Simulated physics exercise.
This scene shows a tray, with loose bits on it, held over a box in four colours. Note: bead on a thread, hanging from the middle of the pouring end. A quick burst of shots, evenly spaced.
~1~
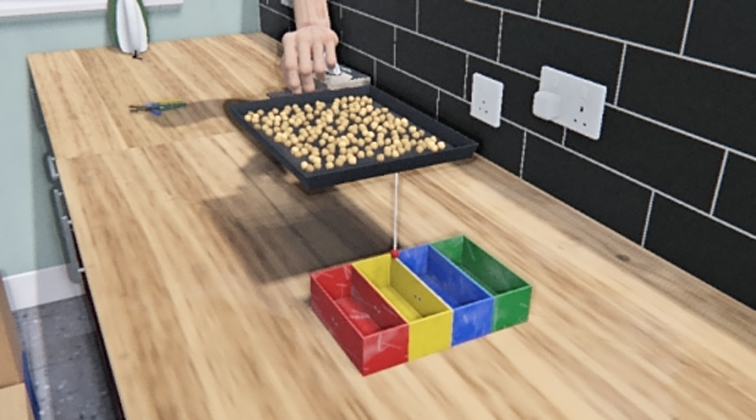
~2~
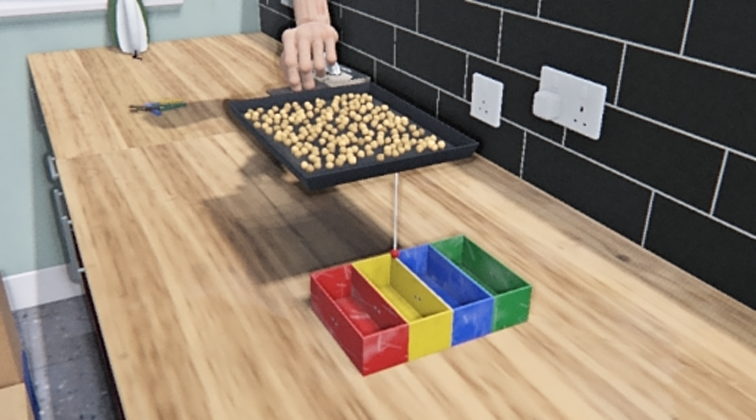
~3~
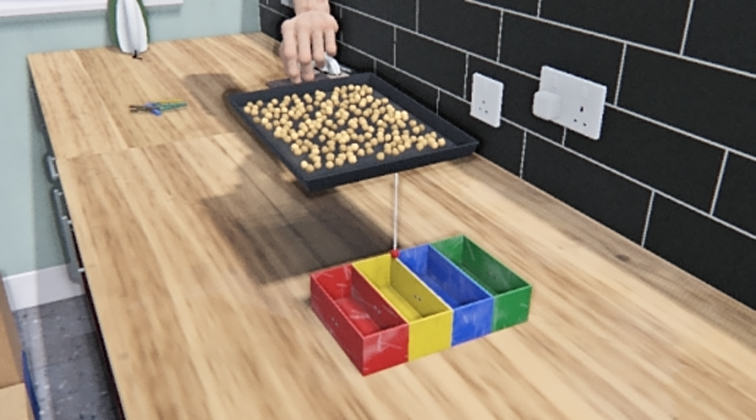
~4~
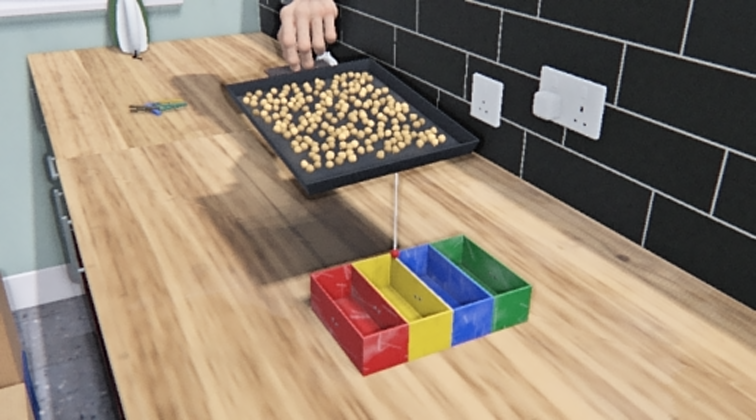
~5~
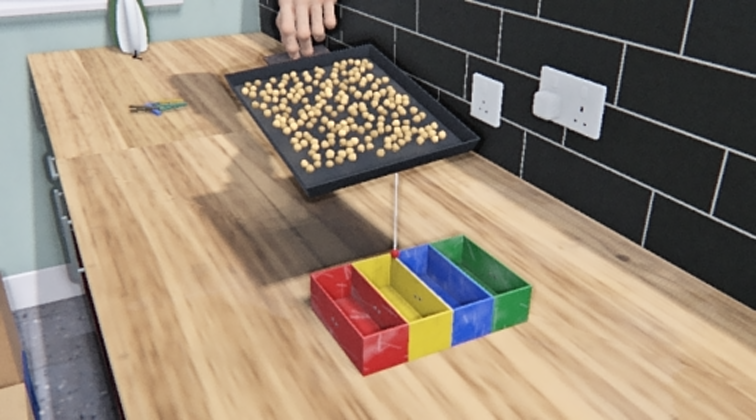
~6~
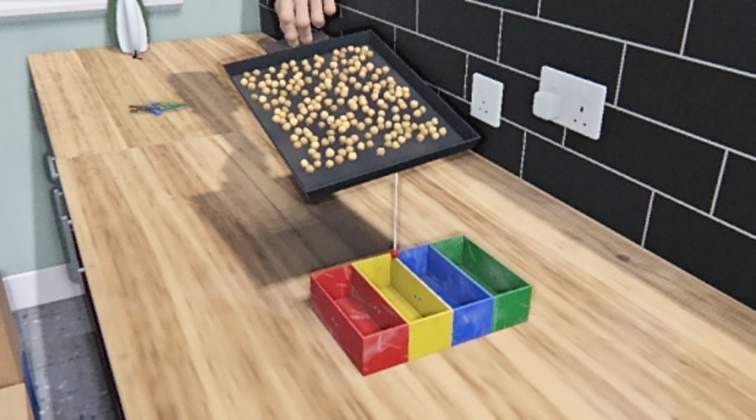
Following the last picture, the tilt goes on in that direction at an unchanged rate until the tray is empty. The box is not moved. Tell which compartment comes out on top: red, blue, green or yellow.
It is red that comes out on top.
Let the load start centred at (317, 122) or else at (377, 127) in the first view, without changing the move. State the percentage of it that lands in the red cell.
Share in order: Roughly 50 %, 40 %.
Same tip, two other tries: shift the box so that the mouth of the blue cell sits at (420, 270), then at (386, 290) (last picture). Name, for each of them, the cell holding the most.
The red one; yellow.
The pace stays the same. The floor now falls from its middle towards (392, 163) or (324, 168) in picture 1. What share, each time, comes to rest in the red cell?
You'd get 10 per cent the first time and 40 per cent the second time.
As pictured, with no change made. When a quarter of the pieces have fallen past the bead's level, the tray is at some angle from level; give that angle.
Somewhere near 110°.
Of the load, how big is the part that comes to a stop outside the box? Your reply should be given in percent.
Share outside: Near 30 %.
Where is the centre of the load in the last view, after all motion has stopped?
Around (347, 324).
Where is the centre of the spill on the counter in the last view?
Roughly at pixel (293, 339).
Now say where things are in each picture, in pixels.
Corners of the pouring end at (309, 174) and (472, 143), level; middle of the load at (341, 129), dried chickpeas; bead on its thread at (395, 254); red cell at (386, 346); yellow cell at (430, 332); blue cell at (472, 319); green cell at (511, 306), in the first picture.
Corners of the pouring end at (309, 175) and (472, 143), level; middle of the load at (341, 127), in the second picture.
Corners of the pouring end at (309, 177) and (472, 141), tipped barely, lowest at the left corner; middle of the load at (341, 123), in the third picture.
Corners of the pouring end at (309, 180) and (473, 139), tipped a little, lowest at the left corner; middle of the load at (340, 115), in the fourth picture.
Corners of the pouring end at (310, 184) and (473, 137), tipped a little, lowest at the left corner; middle of the load at (340, 108), in the fifth picture.
Corners of the pouring end at (310, 187) and (474, 136), tipped clearly, lowest at the left corner; middle of the load at (340, 102); red cell at (386, 346); yellow cell at (430, 332); blue cell at (472, 319); green cell at (511, 306), in the sixth picture.
Soon, tray tipped steeply; nearly all on the tray; a small part falling or outside the box.
A while on, tray tipped past a quarter turn; most on the tray; a small part in the red cell; a stray few in the yellow cell; a stray few in the blue cell; a small part falling or outside the box.
Towards the end, tray tipped past a quarter turn; about half in the red cell; about a quarter in the yellow cell; a stray few in the blue cell; about a third falling or outside the box.
Finally, tray tipped past a quarter turn; about half in the red cell; about a quarter in the yellow cell; a stray few in the blue cell; none in the green cell; about a third outside the box.
